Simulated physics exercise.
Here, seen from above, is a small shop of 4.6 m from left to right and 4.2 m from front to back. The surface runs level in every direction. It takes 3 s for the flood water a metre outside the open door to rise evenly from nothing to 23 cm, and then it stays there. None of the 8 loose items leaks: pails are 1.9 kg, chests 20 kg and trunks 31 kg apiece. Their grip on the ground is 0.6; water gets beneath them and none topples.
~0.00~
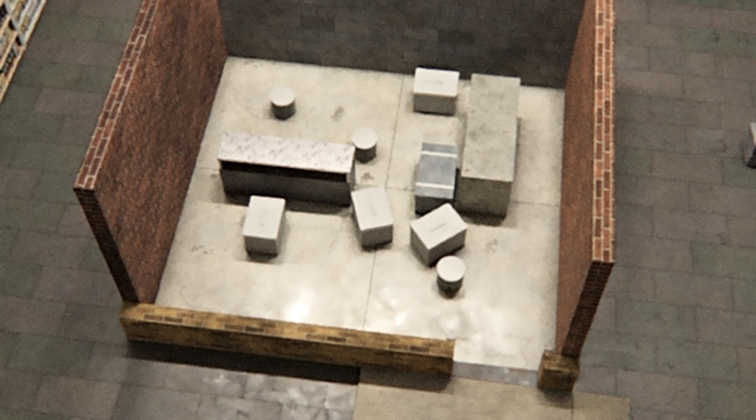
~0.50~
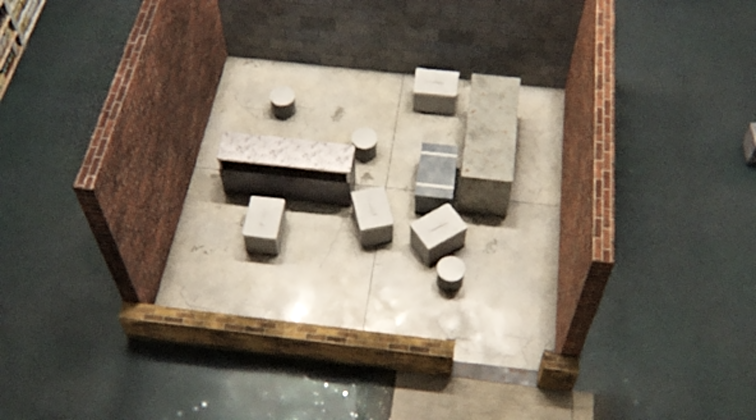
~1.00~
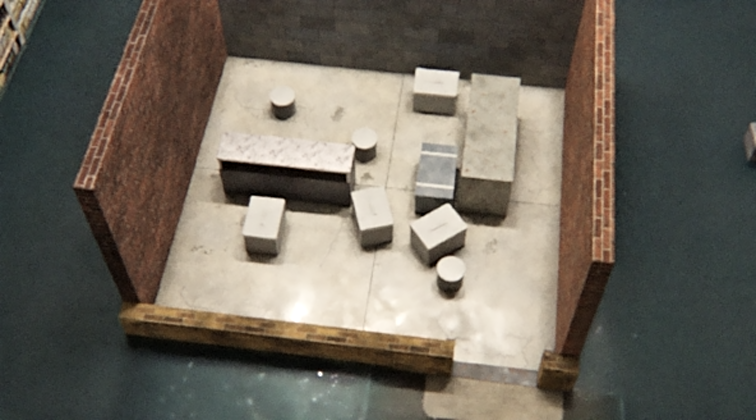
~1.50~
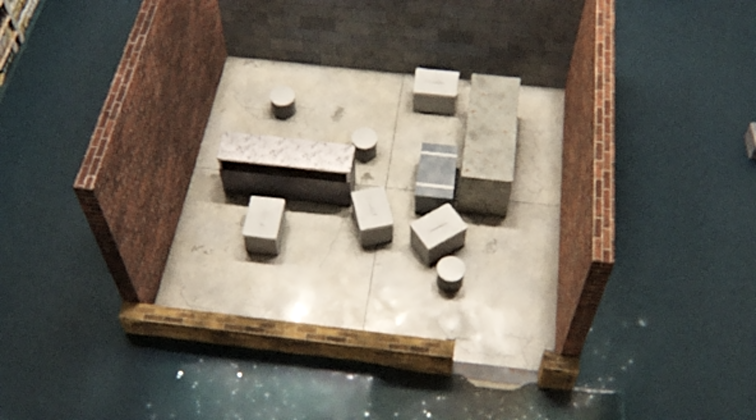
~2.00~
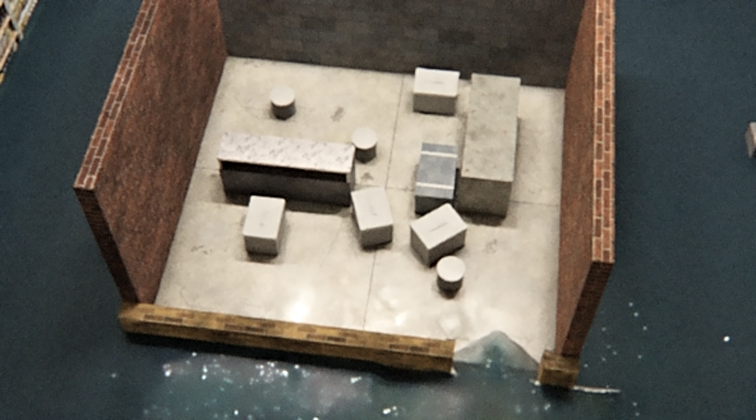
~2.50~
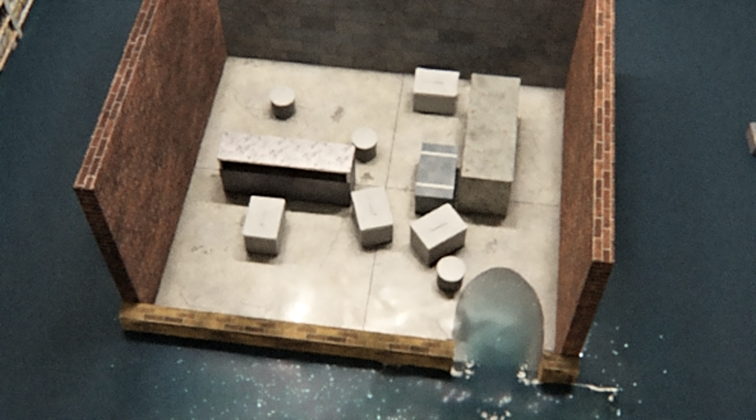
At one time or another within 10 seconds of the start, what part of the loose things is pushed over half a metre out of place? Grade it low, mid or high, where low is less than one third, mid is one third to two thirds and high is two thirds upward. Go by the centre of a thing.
Grade: Mid.
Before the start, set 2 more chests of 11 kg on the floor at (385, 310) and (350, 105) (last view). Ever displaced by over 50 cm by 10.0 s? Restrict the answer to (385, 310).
That spot comes out lower.
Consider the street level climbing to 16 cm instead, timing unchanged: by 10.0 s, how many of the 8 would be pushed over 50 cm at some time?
1.
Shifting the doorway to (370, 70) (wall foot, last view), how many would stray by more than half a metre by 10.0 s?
3.
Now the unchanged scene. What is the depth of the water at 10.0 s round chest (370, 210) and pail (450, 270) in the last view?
Close to 5 and 8 centimetres.
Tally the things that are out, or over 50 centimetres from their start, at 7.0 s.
1.
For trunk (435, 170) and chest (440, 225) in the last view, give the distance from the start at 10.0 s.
The first is 20 cm from its start, the second 40 cm.
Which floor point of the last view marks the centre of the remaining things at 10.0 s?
Centre of the remaining things: Roughly (318, 191).
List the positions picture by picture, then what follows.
In the first picture, a pail at (365, 138) rests on the ground; a chest at (439, 226), on the bottom; water covers 0.0 m2; 0 of 8 have shifted.
In the second picture, a pail at (365, 138), on the bottom; a chest at (439, 226), on the bottom; 0.0 m2 under water; 0 of 8 have shifted.
In the third picture, a pail at (365, 138) rests on the ground; a chest at (439, 226), on the bottom; water covers 0.0 m2; 0 of 8 have shifted.
In the fourth picture, a pail at (365, 138) rests on the ground; a chest at (439, 226), on the bottom; 0.0 m2 under water; 0 of 8 have shifted.
In the fifth picture, a pail at (365, 138) rests on the ground; a chest at (439, 226) rests on the ground; water covers 0.2 m2; 0 of 8 have shifted.
In the sixth picture, a pail at (365, 138), on the bottom; a chest at (439, 226), on the bottom; 1.0 m2 under water; 0 of 8 have shifted.
After 3.5 s 0 of 8 are over 50 cm from their spots; 1 afloat.
After 4.5 s 1 of 8 are over 50 cm from their spots; 1 afloat.
After 7.0 s 1 of 8 are over 50 cm from their spots; 0 afloat.
After 10.0 s 3 of 8 are over 50 cm from their spots, and 3 have been at some point; 4 afloat.
